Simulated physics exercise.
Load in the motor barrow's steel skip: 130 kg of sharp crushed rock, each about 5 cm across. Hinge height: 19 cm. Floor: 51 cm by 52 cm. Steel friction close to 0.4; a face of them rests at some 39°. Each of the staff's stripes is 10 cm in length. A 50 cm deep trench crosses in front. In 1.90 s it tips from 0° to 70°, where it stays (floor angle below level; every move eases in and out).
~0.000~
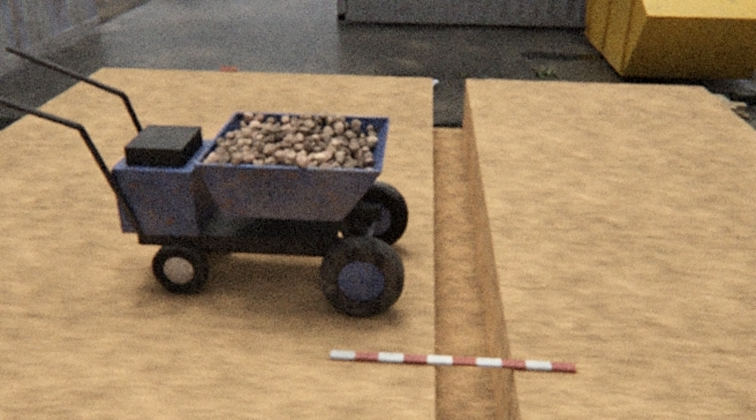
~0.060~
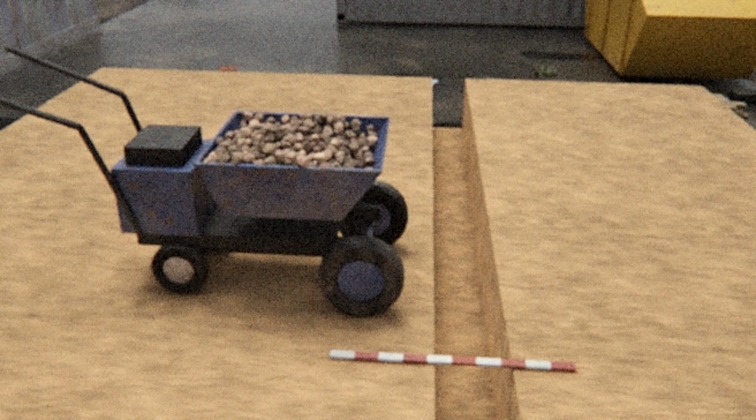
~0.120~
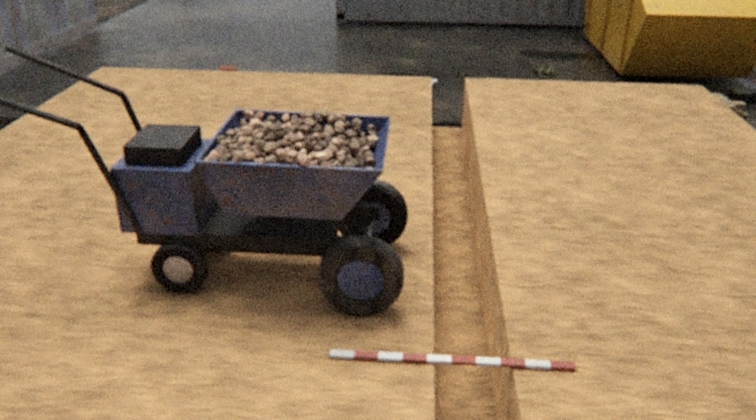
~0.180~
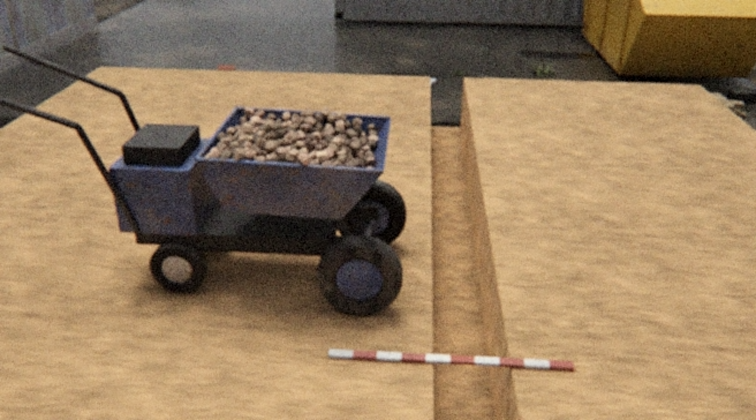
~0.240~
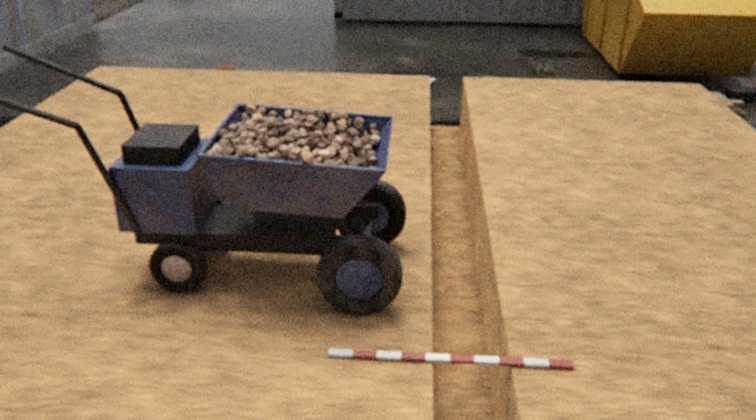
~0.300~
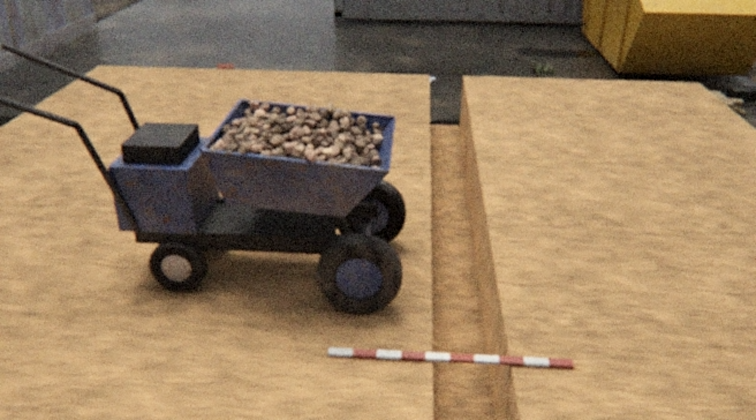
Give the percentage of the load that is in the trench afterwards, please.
Near 45 per cent of the load.
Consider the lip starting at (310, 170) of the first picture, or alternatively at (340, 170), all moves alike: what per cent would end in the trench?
Around 70 and then 70 percent.
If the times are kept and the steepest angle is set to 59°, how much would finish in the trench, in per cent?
Then close to 15 per cent.
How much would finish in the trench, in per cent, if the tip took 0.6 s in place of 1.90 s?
My guess is near 20 percent.
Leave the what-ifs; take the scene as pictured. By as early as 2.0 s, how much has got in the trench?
Approx. 10 % of the load.
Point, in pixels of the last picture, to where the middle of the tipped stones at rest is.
Roughly at (481, 346).
After 1.4 s the floor is at 59°; 100 % in the skip; the foremost stones are at (478, 217).
After 2.0 s the floor is at 70°; 76 % in the skip, 8 % in the trench, 16 % past the trench; the foremost stones are at (580, 291).
After 2.3 s the floor is at 70°; 56 % in the skip, 16 % in the trench, 28 % past the trench; the foremost stones are at (613, 292).
After 4.3 s the floor is at 70°; 26 % in the skip, 45 % in the trench, 29 % past the trench; the foremost stones are at (619, 297).
